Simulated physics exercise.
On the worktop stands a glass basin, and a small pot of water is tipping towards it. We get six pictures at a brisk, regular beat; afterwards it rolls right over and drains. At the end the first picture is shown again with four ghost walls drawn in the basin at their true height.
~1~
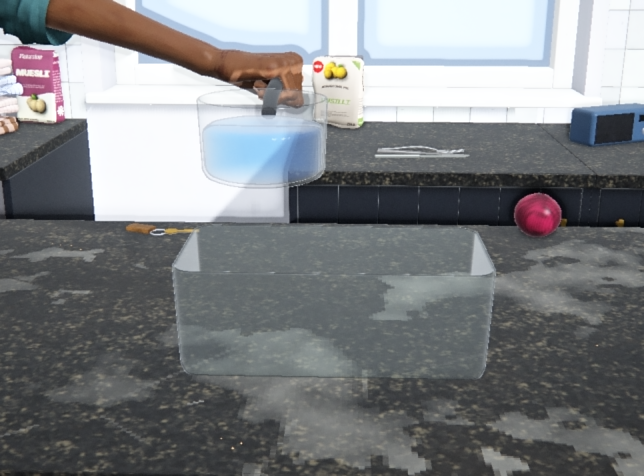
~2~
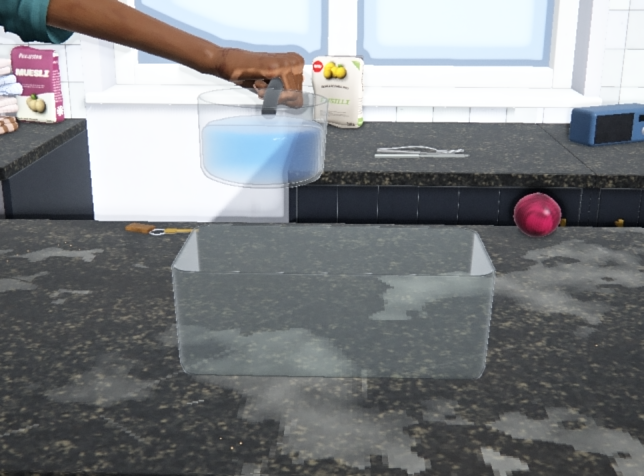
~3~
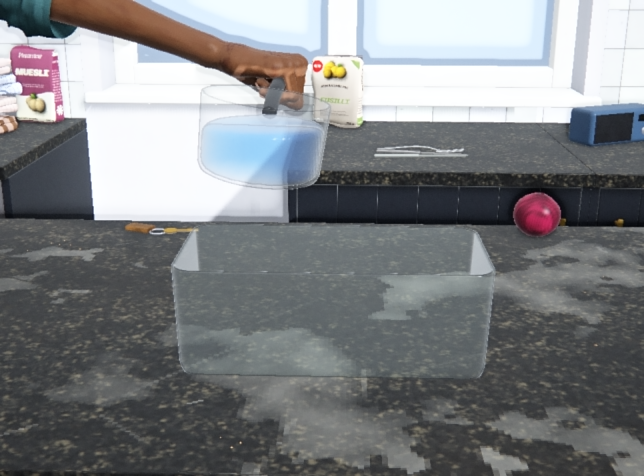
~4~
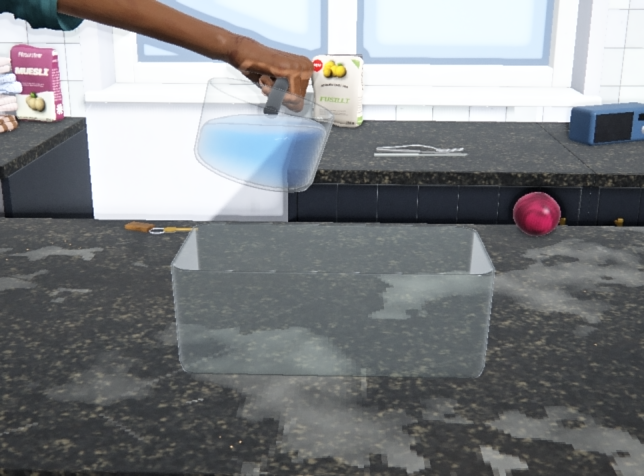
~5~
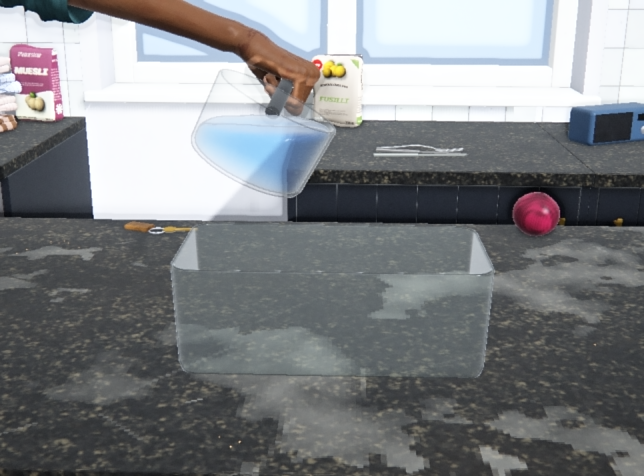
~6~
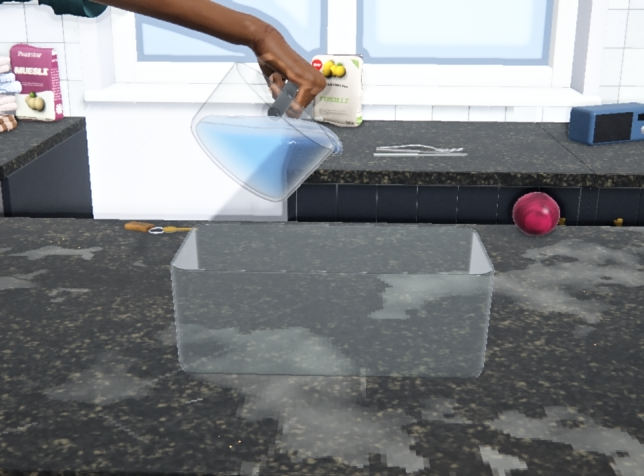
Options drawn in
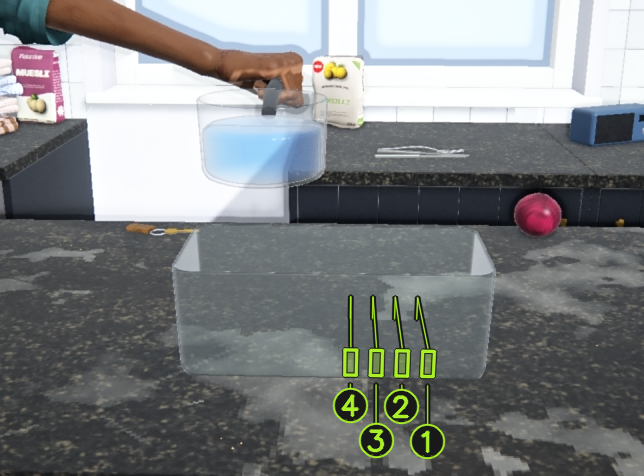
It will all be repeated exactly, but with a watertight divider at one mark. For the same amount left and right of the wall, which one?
Choose 3.
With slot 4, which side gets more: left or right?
The right side.
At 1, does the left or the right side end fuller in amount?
The left one.
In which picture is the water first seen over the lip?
In picture 6.
In lime, 1 at (427, 385); 2 at (401, 384); 3 at (376, 384); 4 at (350, 383).
With 1, about 86 % ends left of the wall and 13 % right of it.
With 2, about 80 % ends left of the wall and 18 % right of it.
With 3, about 51 % ends left of the wall and 48 % right of it.
With 4, about 30 % ends left of the wall and 69 % right of it.
